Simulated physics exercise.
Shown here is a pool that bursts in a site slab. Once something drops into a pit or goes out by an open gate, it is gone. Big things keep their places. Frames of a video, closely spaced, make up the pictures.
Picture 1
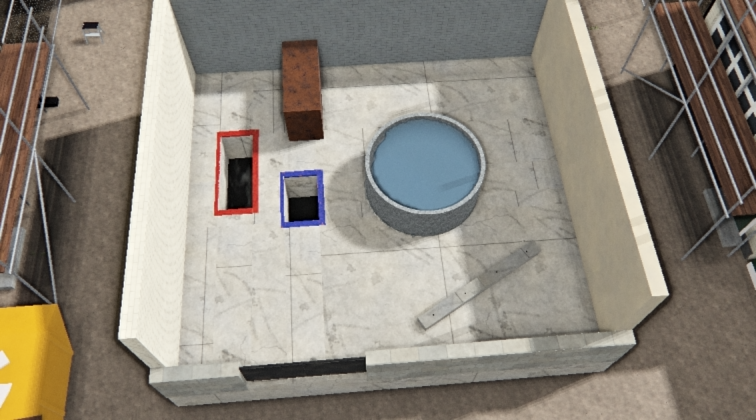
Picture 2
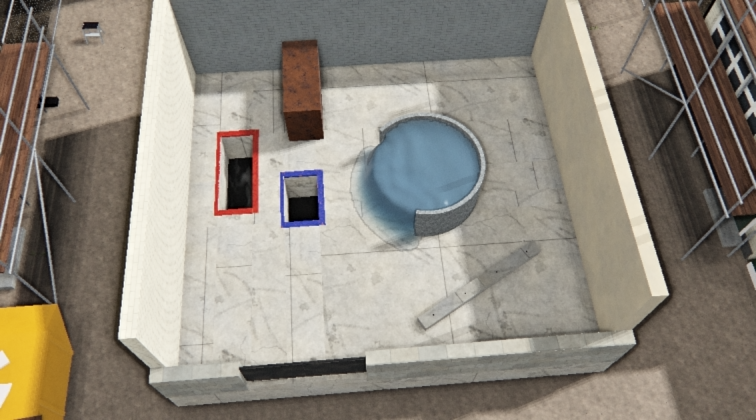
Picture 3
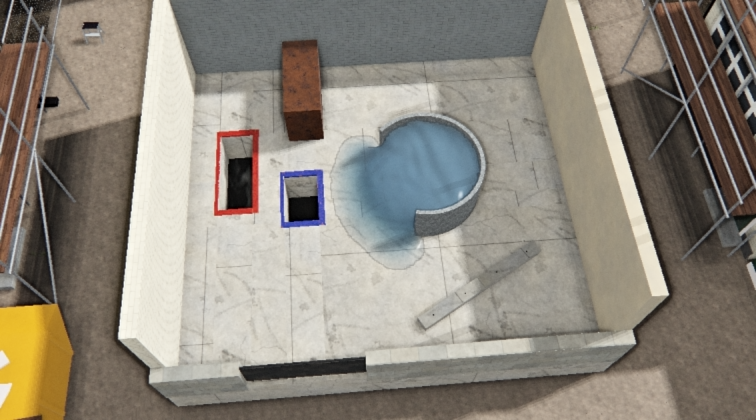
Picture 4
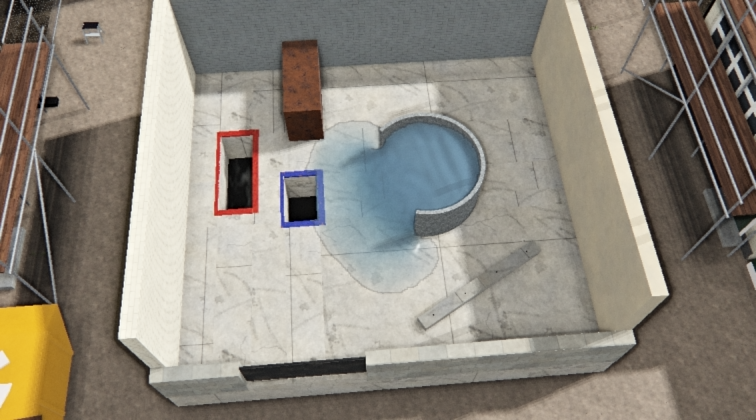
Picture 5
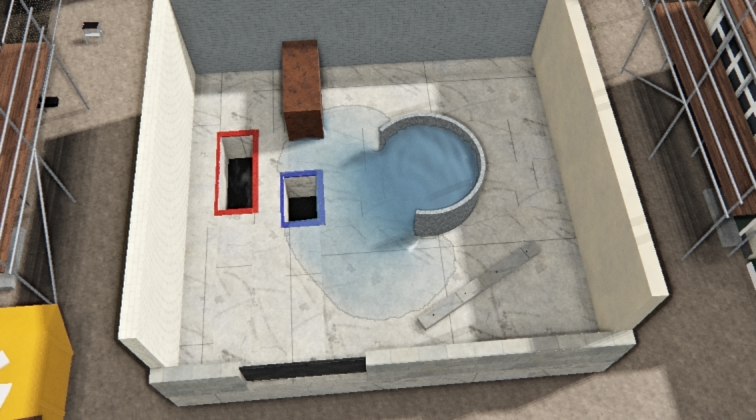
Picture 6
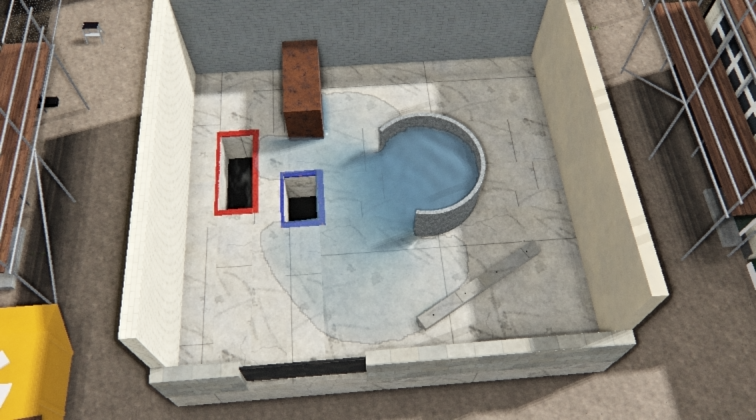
Water pours from the round pool's broken left side and spreads across the pale slab.
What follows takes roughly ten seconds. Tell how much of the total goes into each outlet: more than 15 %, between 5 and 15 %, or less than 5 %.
Where it goes: The gate gets less than 5 %; the blue pit gets more than 15 %; the red pit gets more than 15 %.
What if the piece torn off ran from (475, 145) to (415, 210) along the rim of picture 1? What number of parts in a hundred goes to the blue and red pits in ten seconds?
In percent: Blue 6, red 10.
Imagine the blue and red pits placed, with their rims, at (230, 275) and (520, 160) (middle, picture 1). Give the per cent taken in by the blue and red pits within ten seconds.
The blue pit ends up with 45 per cent, the red pit with 2 per cent.
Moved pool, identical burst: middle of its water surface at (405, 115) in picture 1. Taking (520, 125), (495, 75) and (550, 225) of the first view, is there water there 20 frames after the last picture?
Checking the three spots, I get swamped, swamped, high and dry.
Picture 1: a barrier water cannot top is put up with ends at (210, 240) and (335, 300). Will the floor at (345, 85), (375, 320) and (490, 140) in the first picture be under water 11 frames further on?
Point by point: First swamped, next swamped, last spared.
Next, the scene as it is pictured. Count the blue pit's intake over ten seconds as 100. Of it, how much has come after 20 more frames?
My estimate is close to 70 per cent.
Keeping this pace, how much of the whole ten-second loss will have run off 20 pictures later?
Near 60 %.
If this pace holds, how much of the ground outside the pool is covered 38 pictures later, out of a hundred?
Near 65 in a hundred.
A moment on, water covers 40 % of the floor; the gate 0 %, the blue pit 12 %, the red pit 3 %.
Next, water covers 45 % of the floor; the gate 0 %, the blue pit 19 %, the red pit 7 %.
Then, water covers 50 % of the floor; the gate 0 %, the blue pit 25 %, the red pit 10 %.
Later, water covers 65 % of the floor; the gate 0 %, the blue pit 30 %, the red pit 18 %.
In the end, water covers 75 % of the floor; the gate 0 %, the blue pit 35 %, the red pit 22 %.
